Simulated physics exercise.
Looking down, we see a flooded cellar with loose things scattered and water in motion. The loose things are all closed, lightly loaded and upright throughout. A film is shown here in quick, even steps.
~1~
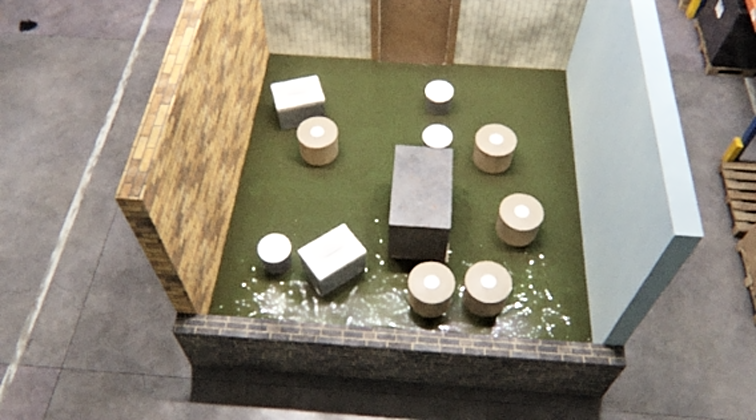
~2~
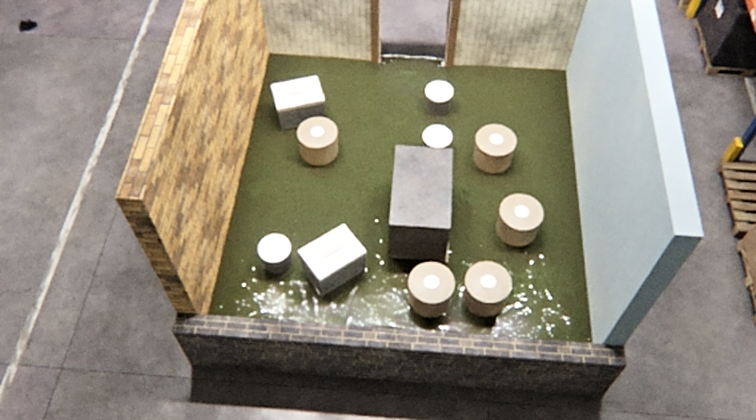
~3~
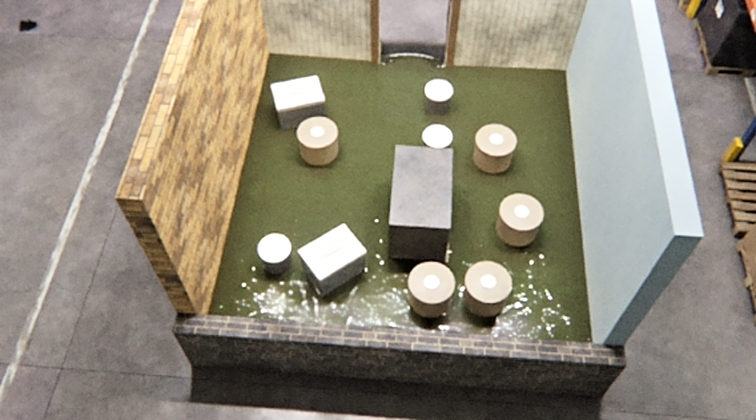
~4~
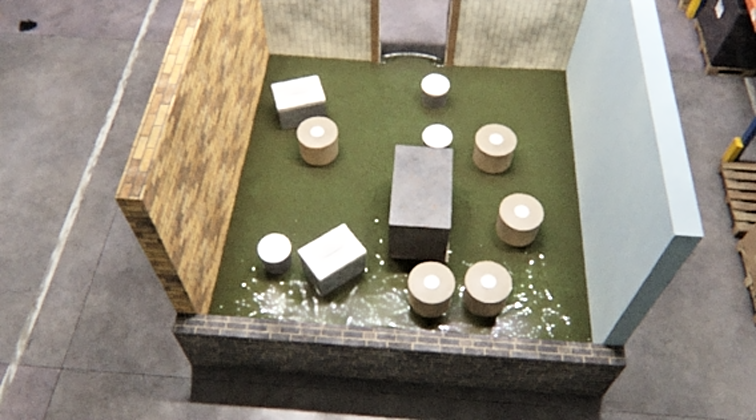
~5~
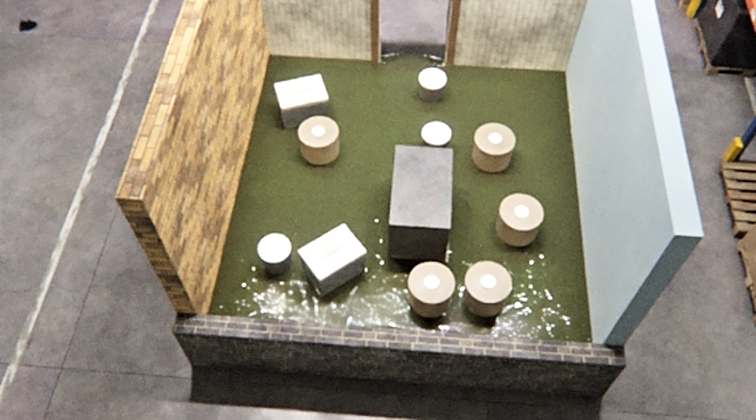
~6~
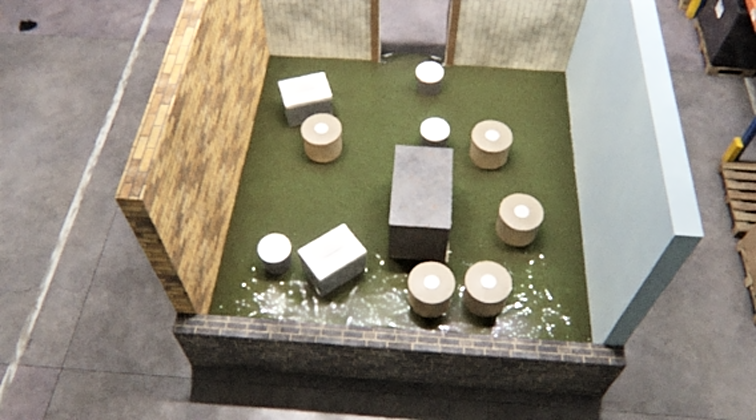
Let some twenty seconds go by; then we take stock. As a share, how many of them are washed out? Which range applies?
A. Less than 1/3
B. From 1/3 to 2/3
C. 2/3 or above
From 1/3 to 2/3.
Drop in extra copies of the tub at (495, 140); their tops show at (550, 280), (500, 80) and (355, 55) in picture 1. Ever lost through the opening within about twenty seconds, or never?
Lab note - results by position: Retained, exited, exited.
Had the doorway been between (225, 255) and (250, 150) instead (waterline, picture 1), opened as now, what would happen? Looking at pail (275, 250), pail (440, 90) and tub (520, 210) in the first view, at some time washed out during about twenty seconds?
Same order as asked: Exits, exits, never leaves.
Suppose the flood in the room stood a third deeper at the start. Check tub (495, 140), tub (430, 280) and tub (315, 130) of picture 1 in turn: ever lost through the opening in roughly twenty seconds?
Outcomes, first to last: Departed, kept back, departed.
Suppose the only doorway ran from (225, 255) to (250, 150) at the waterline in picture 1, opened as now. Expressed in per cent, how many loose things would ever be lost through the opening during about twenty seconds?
About 90 percent.
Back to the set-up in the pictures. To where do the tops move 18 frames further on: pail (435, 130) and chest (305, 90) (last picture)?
(418, 41) and (367, 55), roughly.
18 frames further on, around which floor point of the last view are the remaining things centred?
Centre estimate: Around (403, 177).
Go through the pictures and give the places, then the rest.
The first frame shows a pail at (439, 91), afloat; a pail at (438, 136) floats; 0 of 10 have shifted.
The second frame shows a pail at (439, 91), afloat; a pail at (438, 136) floats; 0 of 10 have shifted.
The third frame shows a pail at (439, 90) floats, close to its start; a pail at (438, 136) floats; 0 of 10 have shifted.
The fourth frame shows a pail at (436, 84), afloat, close to its start; a pail at (437, 136), afloat; 1 of 10 have shifted.
The fifth frame shows a pail at (433, 78), afloat, close to its start; a pail at (436, 133), afloat, close to its start; 2 of 10 have shifted.
The sixth frame shows a pail at (430, 72) floats, a stride from its start; a pail at (435, 129), afloat, close to its start; 5 of 10 have shifted.
A moment on, 1 of 10 are out; 9 afloat.
Next, 1 of 10 are out; 9 afloat.
Later, 5 of 10 are out; 5 afloat.
In the end, 5 of 10 are out; 5 afloat.
